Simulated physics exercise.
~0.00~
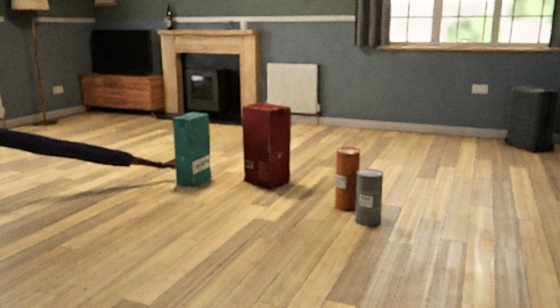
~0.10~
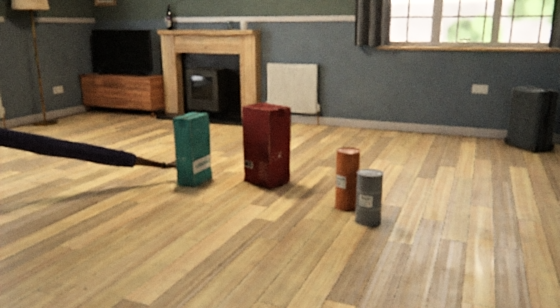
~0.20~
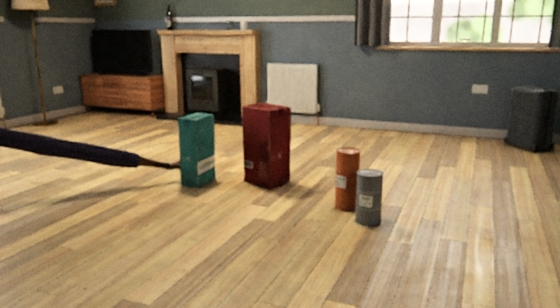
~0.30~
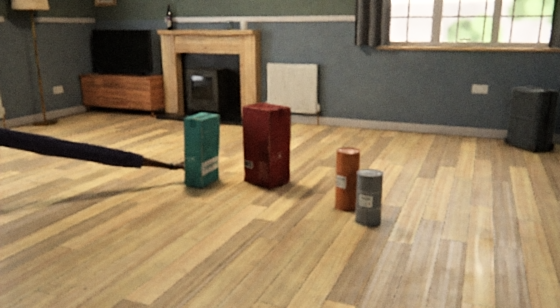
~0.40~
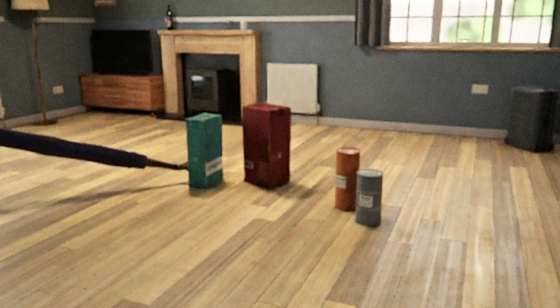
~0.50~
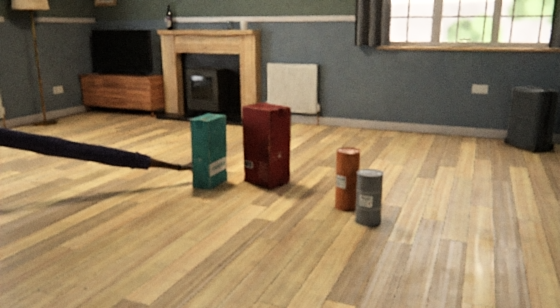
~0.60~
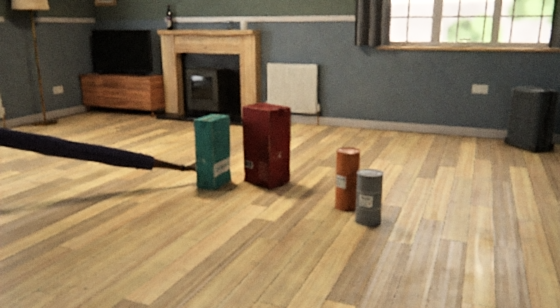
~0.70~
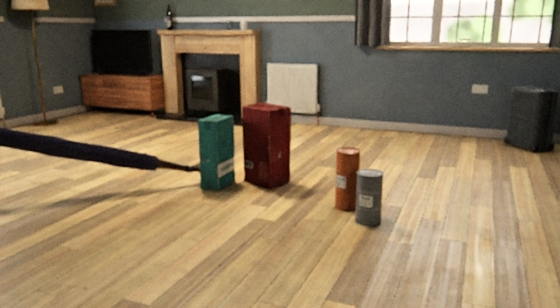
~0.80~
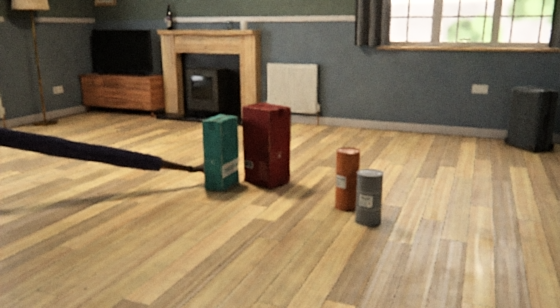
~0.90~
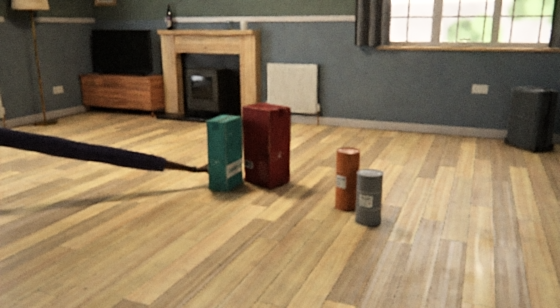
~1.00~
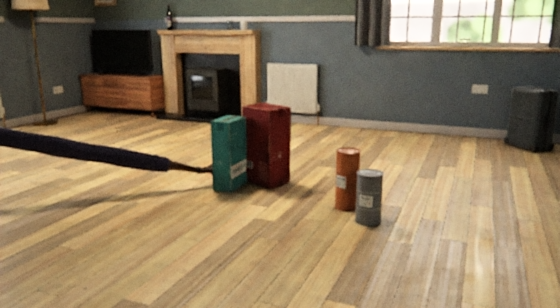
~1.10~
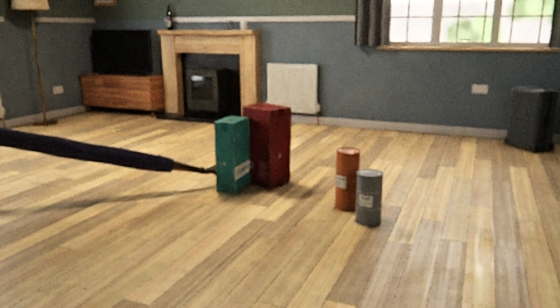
The clip opens on a wooden floor in a living room, where a turquoise box, a red box, an orange canister and a grey canister stand upright, with a fireplace and a window behind them. A long dark arm reaches in from the left, its thin tip at the turquoise box. The tip pushes the box slowly to the right, and it slides along without tipping. The gap to the red box steadily narrows while the red box and both canisters stay put. At the end, the turquoise box stands upright, partly overlapping the red box from view.
